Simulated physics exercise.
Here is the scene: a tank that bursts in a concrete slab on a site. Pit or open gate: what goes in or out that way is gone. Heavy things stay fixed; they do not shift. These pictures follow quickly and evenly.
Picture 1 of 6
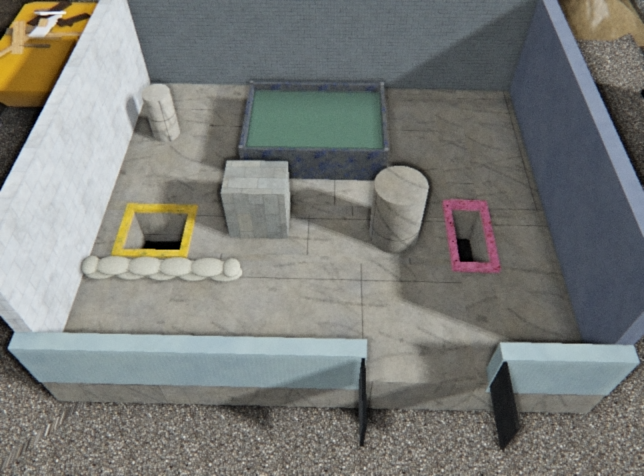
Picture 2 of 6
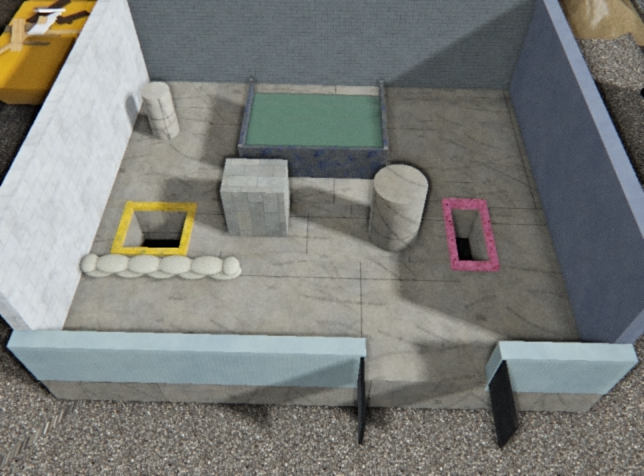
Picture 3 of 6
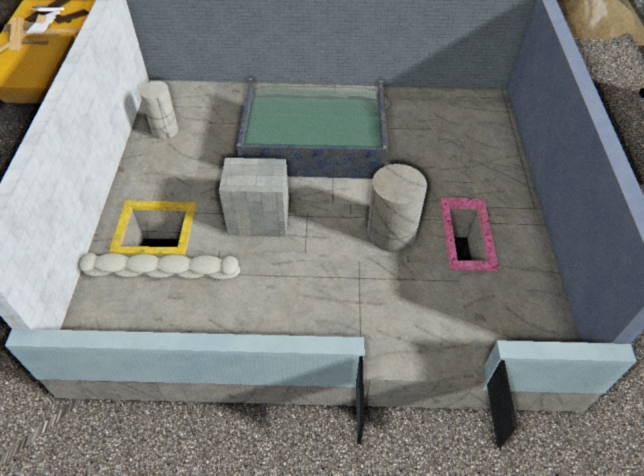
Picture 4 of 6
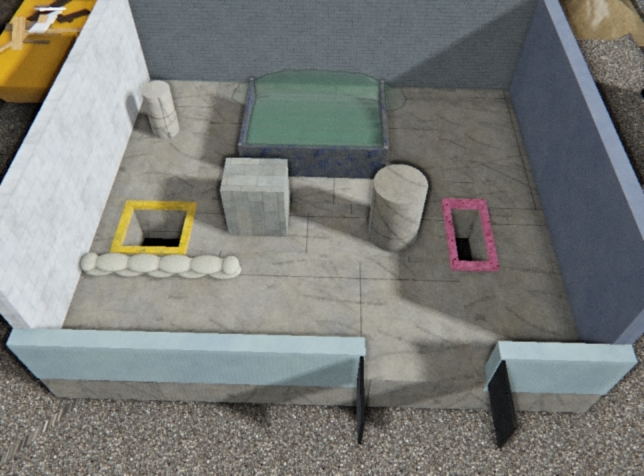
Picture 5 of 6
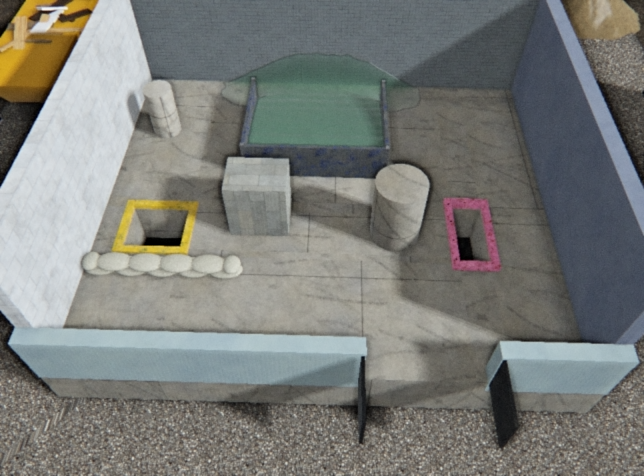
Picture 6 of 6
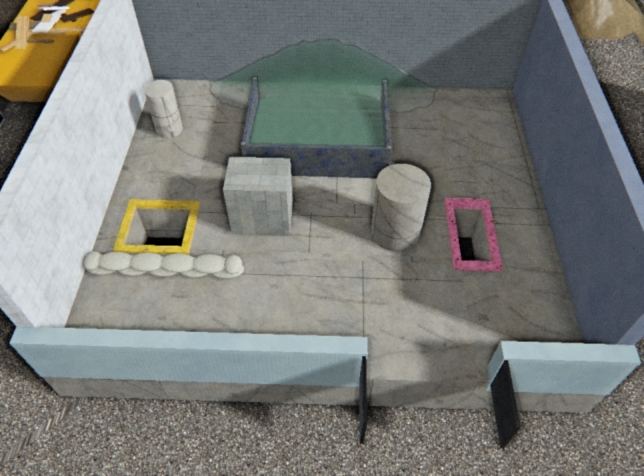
On a walled concrete slab, green water pours from the tank's far side and spreads.
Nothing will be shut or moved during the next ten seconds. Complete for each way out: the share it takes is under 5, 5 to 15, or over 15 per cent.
Completed: For the gate it is under 5 per cent; for the yellow pit it is 5 to 15 per cent; for the pink pit it is under 5 per cent.
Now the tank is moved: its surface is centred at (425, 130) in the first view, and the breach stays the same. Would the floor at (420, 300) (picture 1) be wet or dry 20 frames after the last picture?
Result: Unwetted.
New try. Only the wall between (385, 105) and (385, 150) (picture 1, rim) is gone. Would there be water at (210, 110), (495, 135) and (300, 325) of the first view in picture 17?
So the first one is left untouched, the next drenched, and the last left untouched.
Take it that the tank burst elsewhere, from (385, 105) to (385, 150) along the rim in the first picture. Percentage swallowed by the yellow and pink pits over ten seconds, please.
In percent: Yellow 0, pink 4.
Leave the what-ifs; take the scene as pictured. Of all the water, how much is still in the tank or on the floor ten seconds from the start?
My figure: Some 90 per cent.
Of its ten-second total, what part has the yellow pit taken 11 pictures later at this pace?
0 %.
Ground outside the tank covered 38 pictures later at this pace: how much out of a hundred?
About 70 in a hundred.
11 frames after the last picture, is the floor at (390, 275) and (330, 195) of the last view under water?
Untouched, untouched.
A moment on, water covers 15 % of the floor; the gate 0 %, the yellow pit 0 %, the pink pit 0 %.
Next, water covers 25 % of the floor; the gate 0 %, the yellow pit 0 %, the pink pit 0 %.
Then, water covers 45 % of the floor; the gate 0 %, the yellow pit 1 %, the pink pit 0 %.
Later, water covers 70 % of the floor; the gate 0 %, the yellow pit 4 %, the pink pit 0 %.
In the end, water covers 90 % of the floor; the gate 3 %, the yellow pit 7 %, the pink pit 0 %.
